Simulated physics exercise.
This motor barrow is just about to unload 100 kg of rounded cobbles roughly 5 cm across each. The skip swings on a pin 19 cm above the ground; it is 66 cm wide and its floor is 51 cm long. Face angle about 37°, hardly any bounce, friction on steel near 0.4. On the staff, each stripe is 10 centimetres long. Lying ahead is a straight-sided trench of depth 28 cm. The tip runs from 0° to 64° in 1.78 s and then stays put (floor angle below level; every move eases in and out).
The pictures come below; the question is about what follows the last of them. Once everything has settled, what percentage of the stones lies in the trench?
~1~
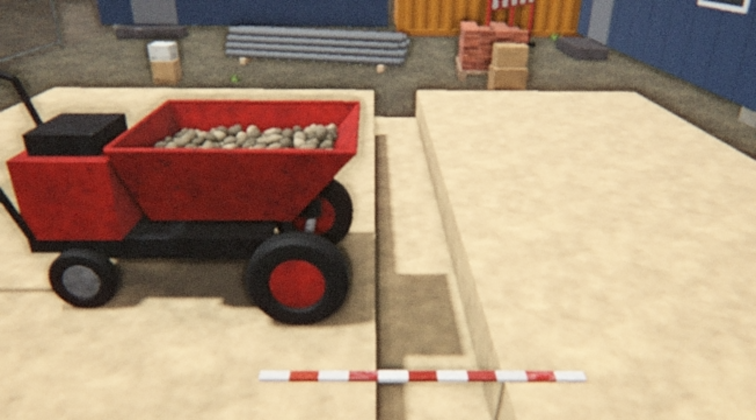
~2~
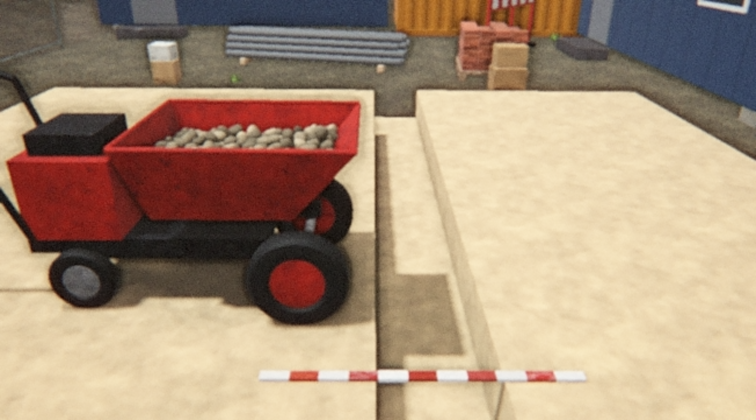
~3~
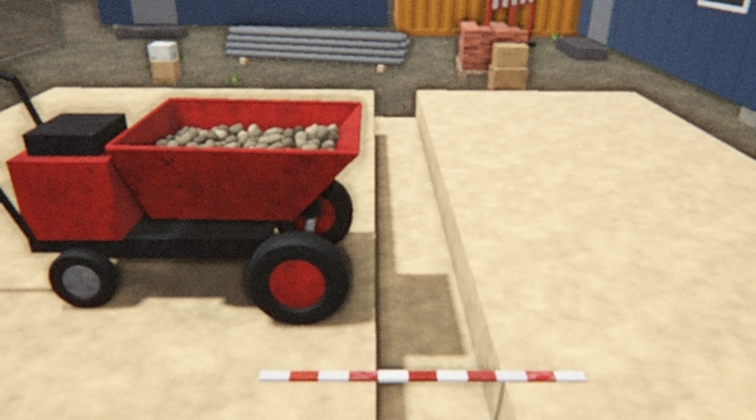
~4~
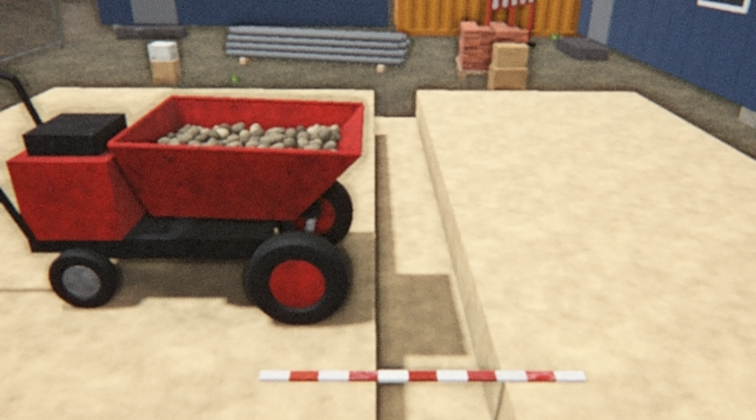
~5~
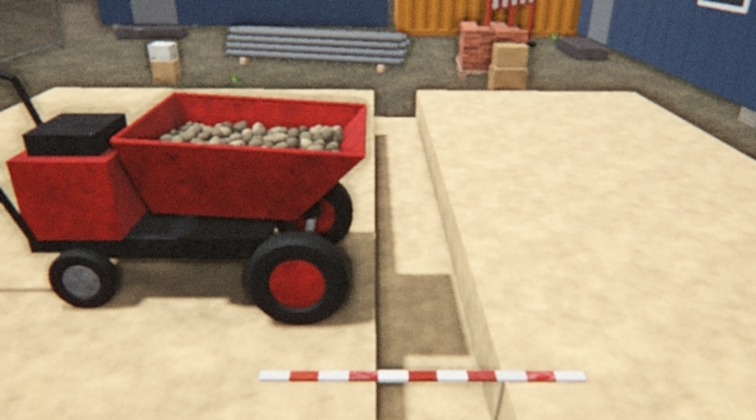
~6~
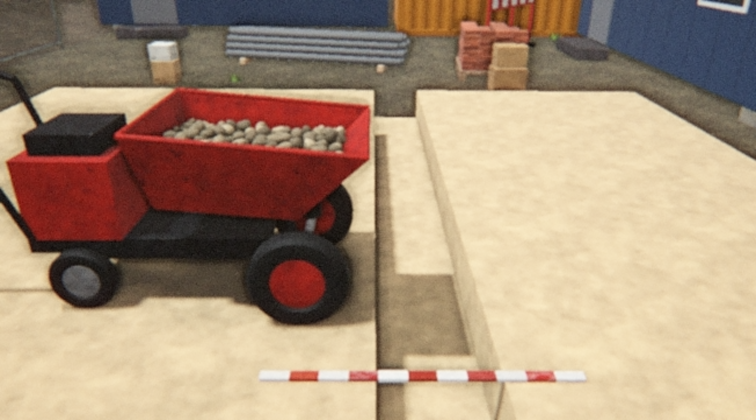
I would say 67 percent.
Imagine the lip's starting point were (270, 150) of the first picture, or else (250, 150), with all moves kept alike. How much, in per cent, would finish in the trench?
About 100 per cent first, then about 100 per cent.
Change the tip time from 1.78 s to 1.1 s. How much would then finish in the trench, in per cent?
It would come to roughly 60 per cent.
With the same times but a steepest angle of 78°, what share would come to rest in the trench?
Expect roughly 65 per cent.
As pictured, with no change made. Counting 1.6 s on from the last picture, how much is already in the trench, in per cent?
By that point it's something like 20 in a hundred.
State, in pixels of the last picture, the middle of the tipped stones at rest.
Resting centre: About (456, 317).
Then, 1.0 s after the last picture the floor is at 54°, 100 % in the skip; the foremost stones are at (430, 217).
Then, 1.6 s after the last picture the floor is at 64°, 67 % in the skip, 18 % in the trench, 15 % past the trench; the foremost stones are at (527, 273).
Then, 1.9 s after the last picture the floor is at 64°, 36 % in the skip, 32 % in the trench, 32 % past the trench; the foremost stones are at (595, 279).
Then, 3.9 s after the last picture the floor is at 64°, 0 % in the skip, 67 % in the trench, 33 % past the trench; the foremost stones are at (611, 262).
